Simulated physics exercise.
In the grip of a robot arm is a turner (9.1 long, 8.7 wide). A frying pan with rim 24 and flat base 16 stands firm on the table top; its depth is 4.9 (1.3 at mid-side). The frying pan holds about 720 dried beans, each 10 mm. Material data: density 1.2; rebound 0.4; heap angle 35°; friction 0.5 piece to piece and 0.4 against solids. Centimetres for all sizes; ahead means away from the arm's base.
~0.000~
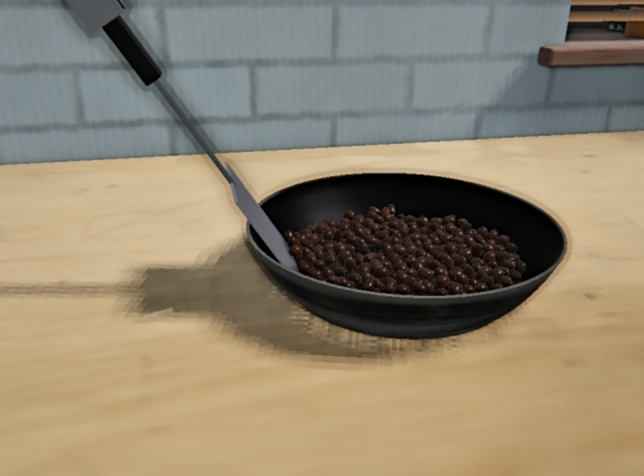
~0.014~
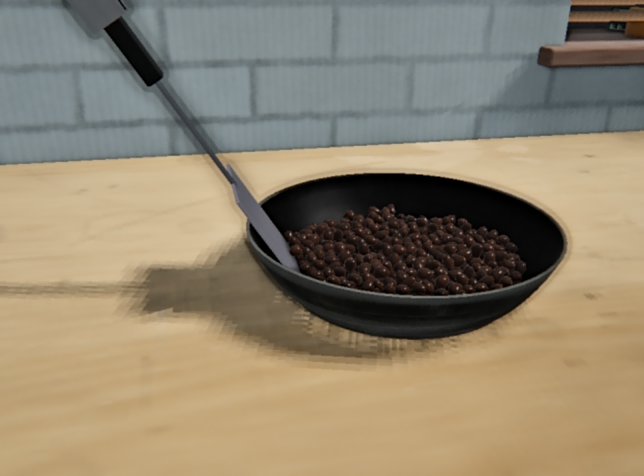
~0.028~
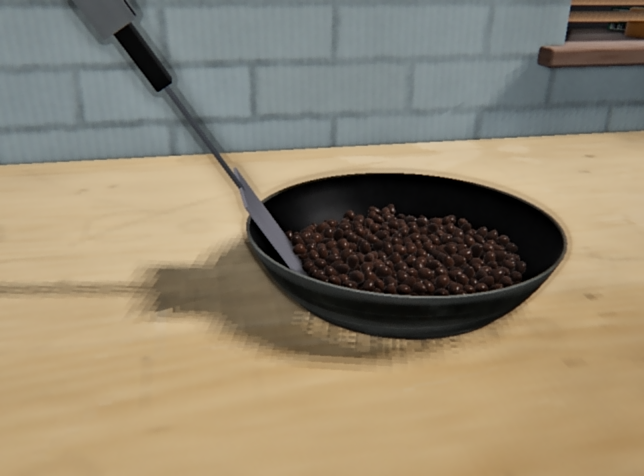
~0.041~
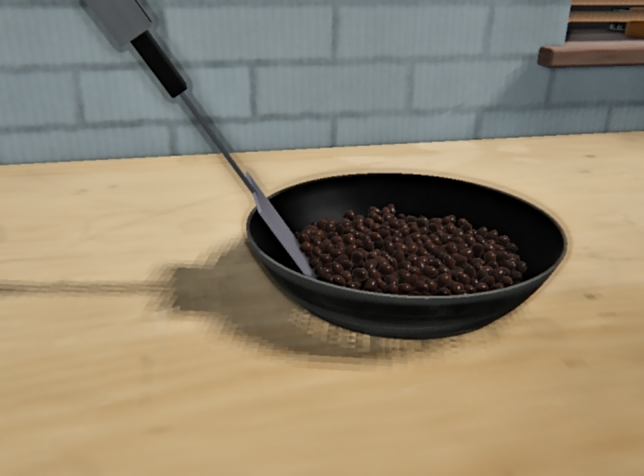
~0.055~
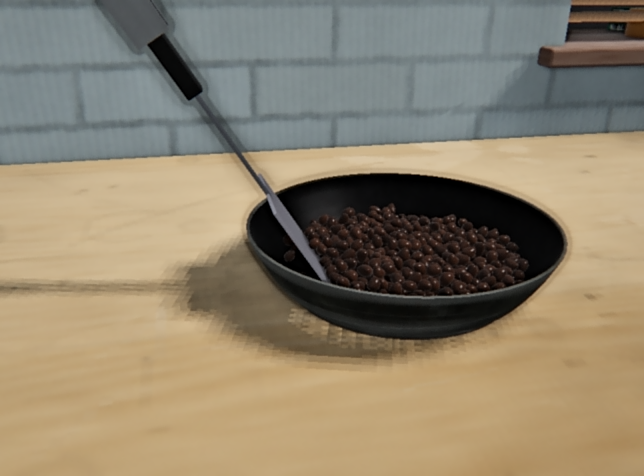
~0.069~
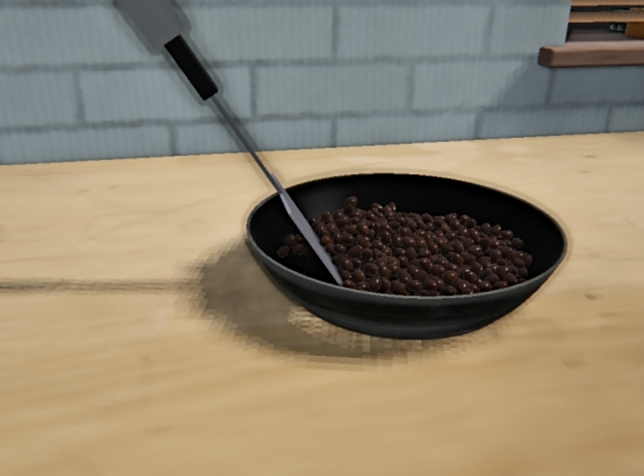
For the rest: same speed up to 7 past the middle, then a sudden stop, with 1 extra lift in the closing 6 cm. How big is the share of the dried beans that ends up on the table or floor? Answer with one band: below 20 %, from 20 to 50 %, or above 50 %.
Below 20 %.
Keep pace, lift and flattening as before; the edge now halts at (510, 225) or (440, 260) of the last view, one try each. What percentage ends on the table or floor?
About 40 and 0 per cent.
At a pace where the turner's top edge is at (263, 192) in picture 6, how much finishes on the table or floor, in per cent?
About 10 percent.
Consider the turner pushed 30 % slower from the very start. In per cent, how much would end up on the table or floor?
It would be roughly 5 percent.
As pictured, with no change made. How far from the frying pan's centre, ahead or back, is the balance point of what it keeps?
Ahead of centre, near 4.5 centimetres.
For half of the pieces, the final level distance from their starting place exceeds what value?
It comes to some 5 cm.
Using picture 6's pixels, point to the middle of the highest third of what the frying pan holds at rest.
Centre: Roughly (499, 225).
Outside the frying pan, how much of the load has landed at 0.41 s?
Roughly 10 percent.
After 0.13 s, sloping 58°, highest piece 7 above the table; 723 in the frying pan.
After 0.18 s, sloping 58°, highest piece 6 above the table; 723 in the frying pan.
After 0.41 s, sloping 58°, highest piece 6 above the table; 632 in the frying pan, 79 on the table or floor, 12 on the blade or in flight.
After 1.46 s, sloping 58°, highest piece 6 above the table; 628 in the frying pan, 95 on the table or floor.
At rest, 628 in the frying pan, 95 on the table or floor. That is 13 % on the table or floor.
